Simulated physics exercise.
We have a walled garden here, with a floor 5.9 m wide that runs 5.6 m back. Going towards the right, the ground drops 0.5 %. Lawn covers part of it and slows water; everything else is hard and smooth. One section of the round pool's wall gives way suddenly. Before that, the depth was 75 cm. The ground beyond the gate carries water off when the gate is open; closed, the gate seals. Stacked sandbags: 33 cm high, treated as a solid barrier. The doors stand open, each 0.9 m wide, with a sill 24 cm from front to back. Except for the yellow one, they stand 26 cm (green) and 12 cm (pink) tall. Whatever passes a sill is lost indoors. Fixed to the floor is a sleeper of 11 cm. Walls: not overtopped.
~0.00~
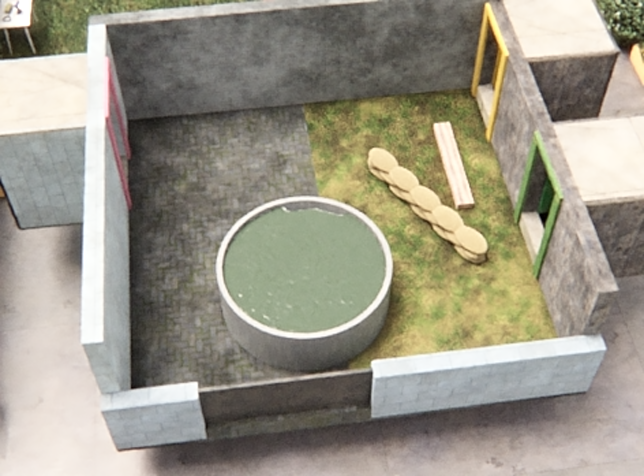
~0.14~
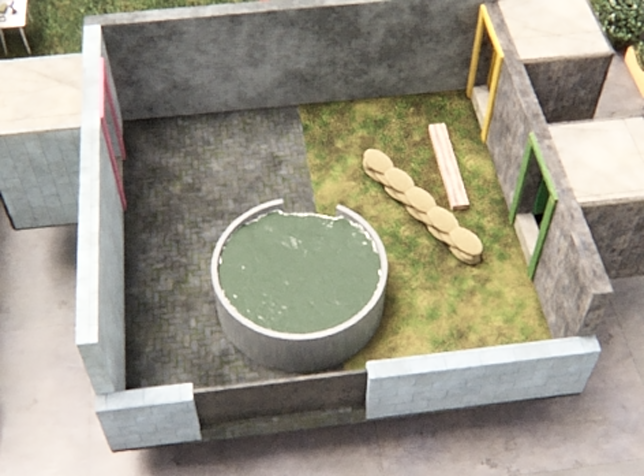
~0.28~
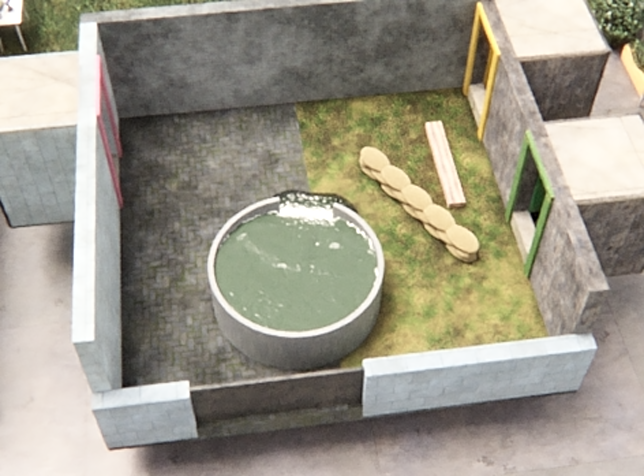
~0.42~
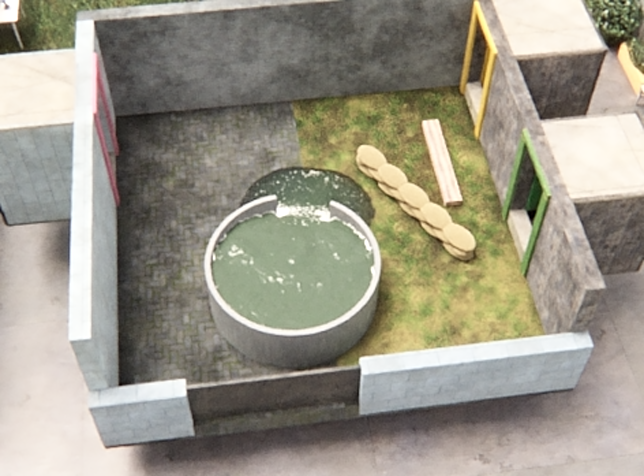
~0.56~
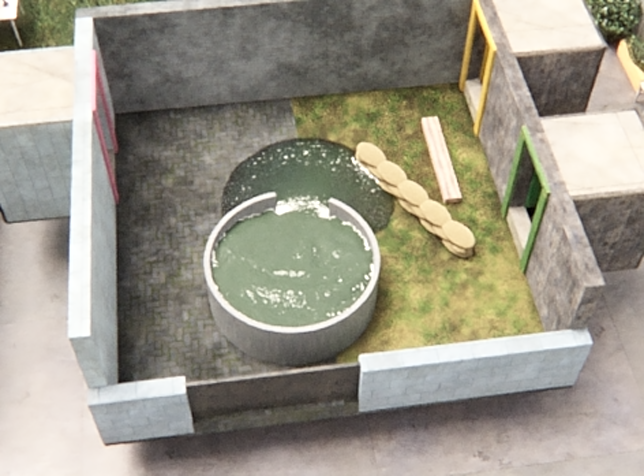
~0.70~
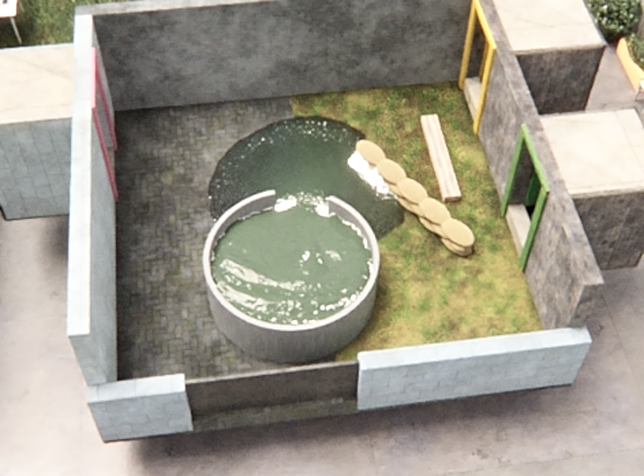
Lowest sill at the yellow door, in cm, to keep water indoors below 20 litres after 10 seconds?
Roughly 14.5 cm.
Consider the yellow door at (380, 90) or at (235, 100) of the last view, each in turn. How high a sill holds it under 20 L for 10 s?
Minimums: About 11.5 cm and 21 cm.
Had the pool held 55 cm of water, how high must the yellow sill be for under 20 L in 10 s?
Roughly 9.5 centimetres.
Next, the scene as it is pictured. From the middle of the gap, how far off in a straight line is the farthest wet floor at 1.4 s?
Front distance: Approx. 3.2 m.
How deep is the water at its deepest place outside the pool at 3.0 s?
26 cm.
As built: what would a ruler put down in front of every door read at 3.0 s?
The yellow door has 19 cm, the green door 0 cm and the pink door 9 cm.
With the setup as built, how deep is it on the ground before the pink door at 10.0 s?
Depth: Near 7.5 cm.
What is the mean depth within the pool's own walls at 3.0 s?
The mean depth is about 39 cm.
After 1.4 s water covers 30 % of the floor, deepest (34 cm) near (296, 221); it has not reached the yellow door.
After 3.0 s water covers 45 % of the floor, deepest (26 cm) near (280, 119); 19 cm at the yellow door, 0 litres in over its 26 cm sill.
After 10.0 s water covers 95 % of the floor, deepest (14 cm) near (350, 385); 13 cm at the yellow door, 0 litres in over its 26 cm sill.
At the yellow door as built, the water arrived by 2.5 s and peaked near 20 cm at 3.2 s.
With a sill of 12 cm, 50 litres would have come in within the 10 s; with 16.5 cm, 9 litres. So under 20 litres takes about 14.5 cm.
